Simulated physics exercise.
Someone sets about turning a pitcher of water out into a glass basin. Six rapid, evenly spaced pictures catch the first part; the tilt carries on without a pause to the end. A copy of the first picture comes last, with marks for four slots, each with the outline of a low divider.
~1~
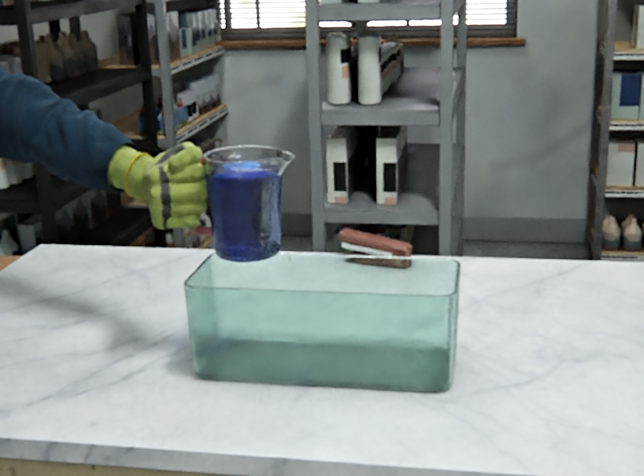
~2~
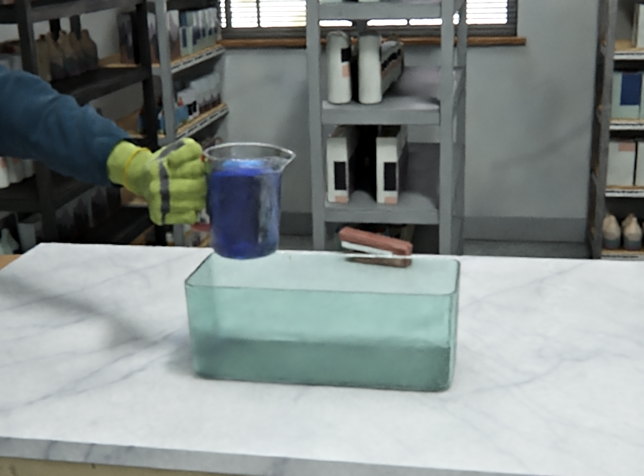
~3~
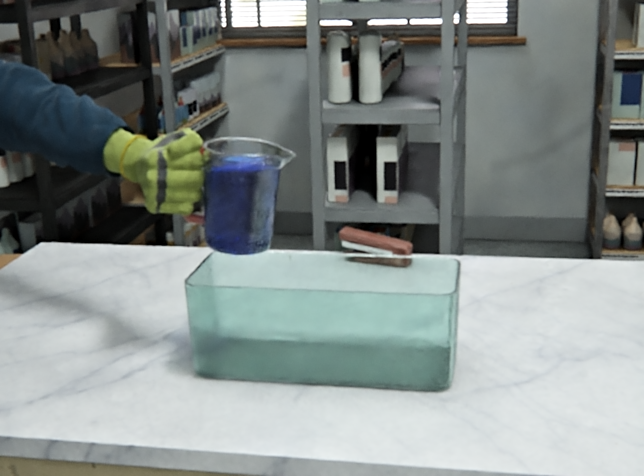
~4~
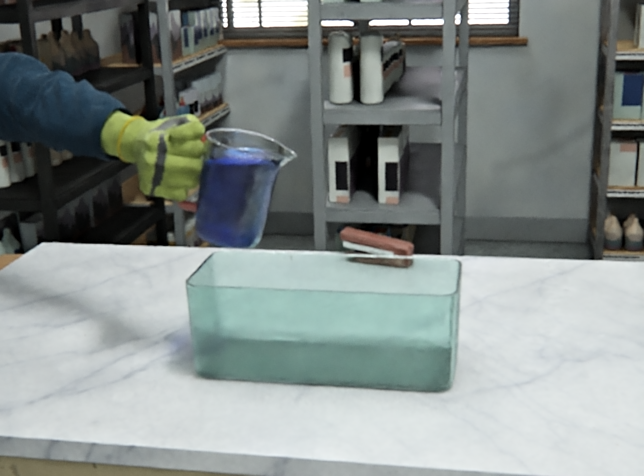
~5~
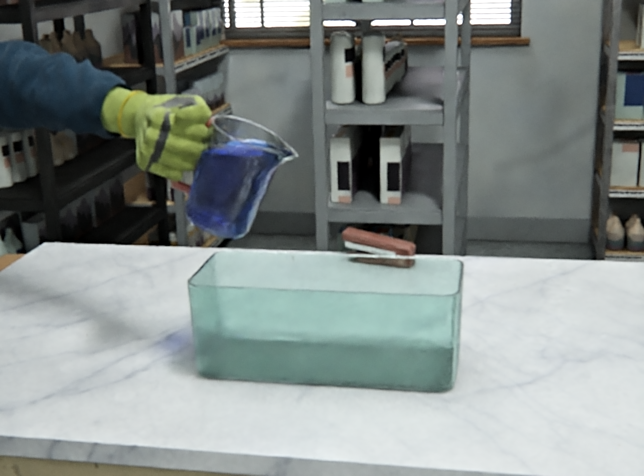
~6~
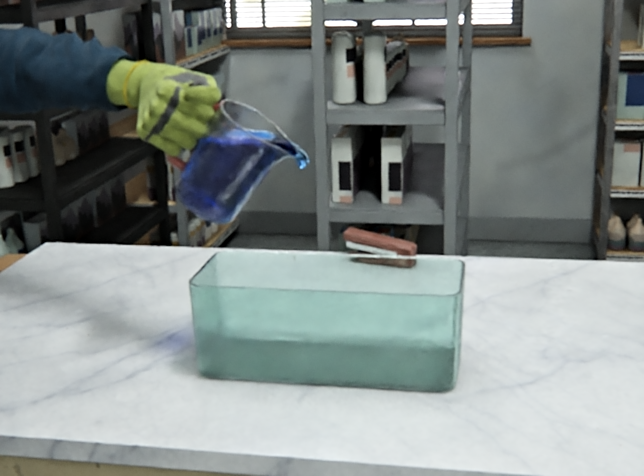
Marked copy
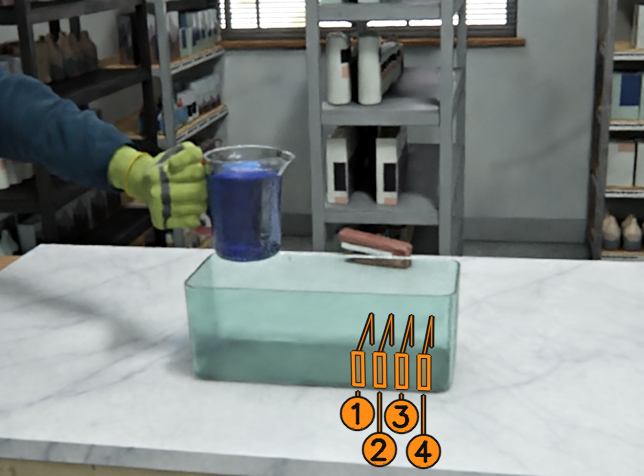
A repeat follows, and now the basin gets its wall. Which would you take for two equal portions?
Use place 2.
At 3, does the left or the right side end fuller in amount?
The left side.
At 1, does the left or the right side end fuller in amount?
The right one.
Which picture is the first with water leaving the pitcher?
In picture 6.
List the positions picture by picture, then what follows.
Upright, lip at (294, 157); basin from (195, 375) to (453, 389); nothing has left yet.
Upright, lip at (294, 156); nothing has left yet.
Tipped about 6°, lip at (294, 156); nothing has left yet.
Tipped about 14°, lip at (295, 156); nothing has left yet.
Tipped about 23°, lip at (296, 156); nothing has left yet.
Tipped about 35°, lip at (297, 156); water is over the lip, down to (304, 164).
On the marked copy, 1 at (357, 391); 2 at (379, 393); 3 at (401, 394); 4 at (423, 395).
With 1, about 11 % ends left of the wall and 89 % right of it.
With 2, about 40 % ends left of the wall and 58 % right of it.
With 3, about 82 % ends left of the wall and 14 % right of it; 3 % is lost outside.
With 4, about 90 % ends left of the wall and 6 % right of it; 4 % is lost outside.
